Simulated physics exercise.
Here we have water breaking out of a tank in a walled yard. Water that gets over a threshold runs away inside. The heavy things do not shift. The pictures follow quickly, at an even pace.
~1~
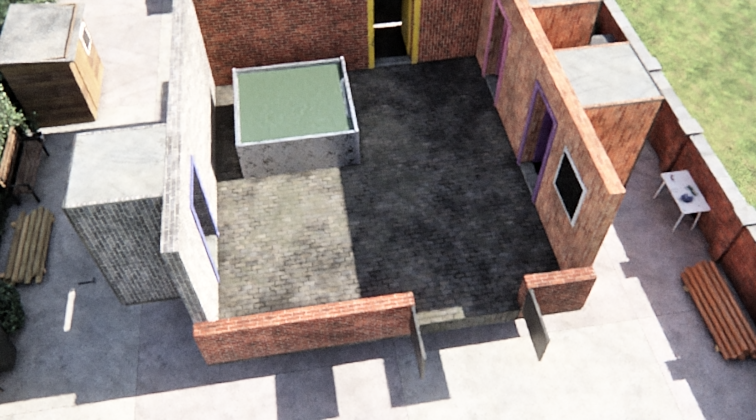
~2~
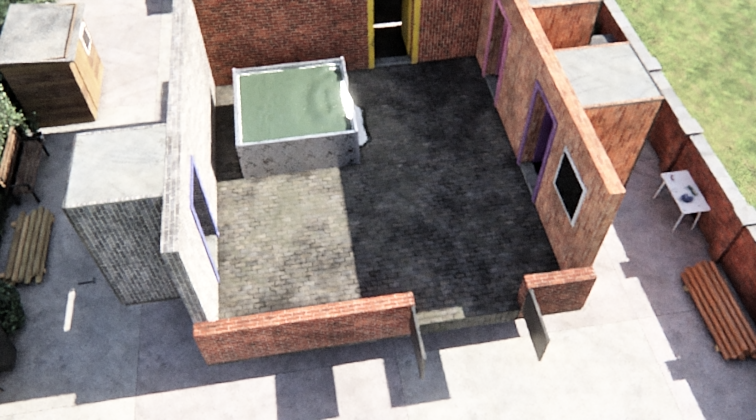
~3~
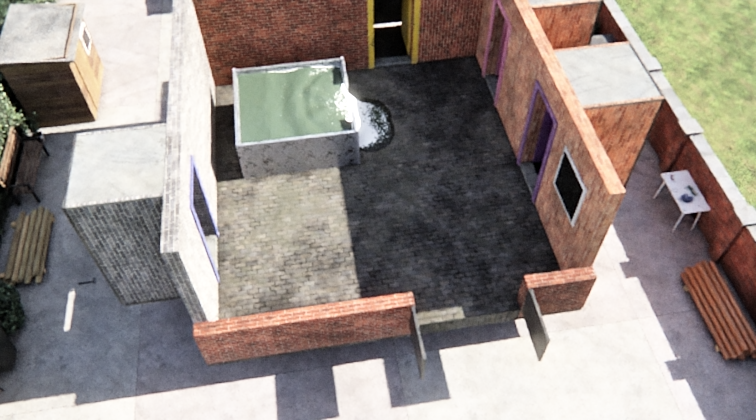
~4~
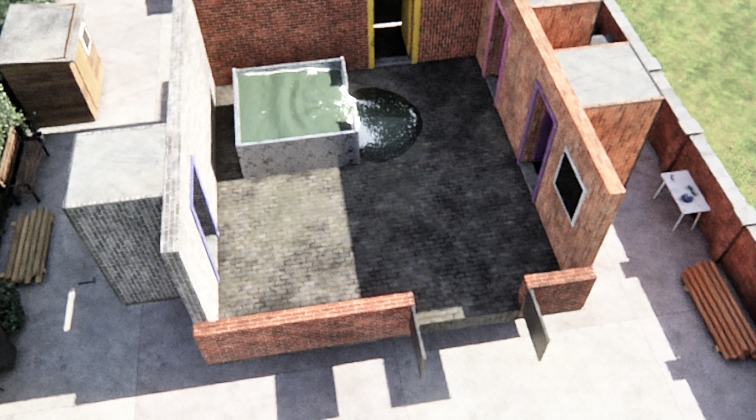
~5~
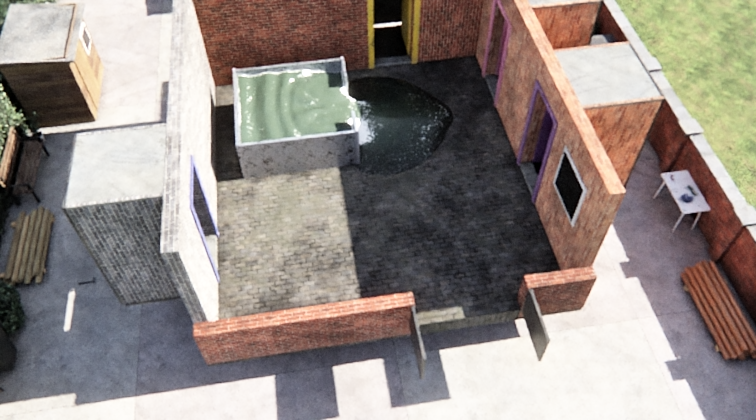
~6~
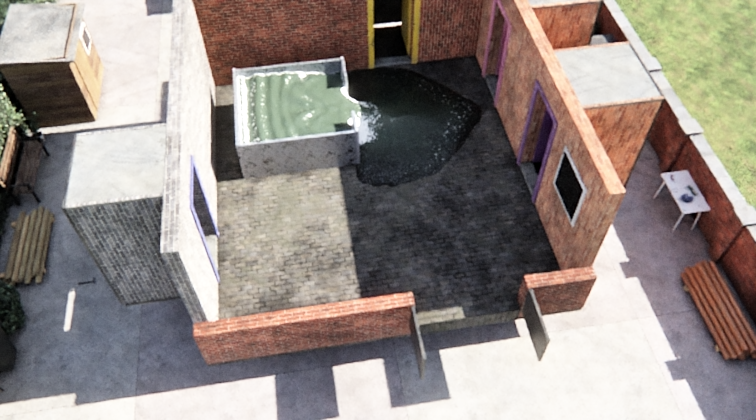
Water pours from the right side of a raised tank and spreads across the brick yard.
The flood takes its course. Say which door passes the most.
Most goes in at the pink door.
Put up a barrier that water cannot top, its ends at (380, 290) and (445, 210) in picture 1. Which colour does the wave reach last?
That is the blue one.
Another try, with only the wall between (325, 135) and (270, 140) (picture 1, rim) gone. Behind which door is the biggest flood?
That is the one in blue.
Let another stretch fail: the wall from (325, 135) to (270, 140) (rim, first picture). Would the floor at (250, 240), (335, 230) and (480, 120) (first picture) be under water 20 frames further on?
As listed: Flooded, awash, not flooded.
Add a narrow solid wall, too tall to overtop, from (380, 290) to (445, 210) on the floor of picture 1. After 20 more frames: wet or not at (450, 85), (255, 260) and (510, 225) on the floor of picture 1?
As listed: Wet, free of water, awash.
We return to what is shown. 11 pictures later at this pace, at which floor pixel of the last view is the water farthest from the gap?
At about (561, 272).
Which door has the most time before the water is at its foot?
Last comes the door marked blue.
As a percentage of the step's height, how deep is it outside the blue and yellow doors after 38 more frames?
In turn 0 and 210 per cent.
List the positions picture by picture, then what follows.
Still water in the open tank at (293, 102), in the first picture.
The front is at (363, 144), out from the gap at (349, 117), in the second picture.
The front is at (386, 143), out from the gap at (349, 117), in the third picture.
Water pours out at (349, 117) and has run to (418, 127), in the fourth picture.
The front is at (450, 119), out from the gap at (349, 117), in the fifth picture.
The front is at (477, 109), out from the gap at (349, 117), in the sixth picture.
A moment on, water covers 35 % of the floor; pink door some in, blue door not reached, purple door wet at the sill, nothing in, yellow door a trickle in.
Next, water covers 40 % of the floor; pink door a lot in, blue door not reached, purple door some in, yellow door some in.
Then, water covers 45 % of the floor; pink door a lot in, blue door not reached, purple door some in, yellow door some in.
Later, water covers 70 % of the floor; pink door a lot in, blue door not reached, purple door some in, yellow door a lot in.
In the end, water covers 90 % of the floor; pink door a lot in, blue door wet at the sill, nothing in, purple door some in, yellow door a lot in; the pink door has let in the most.
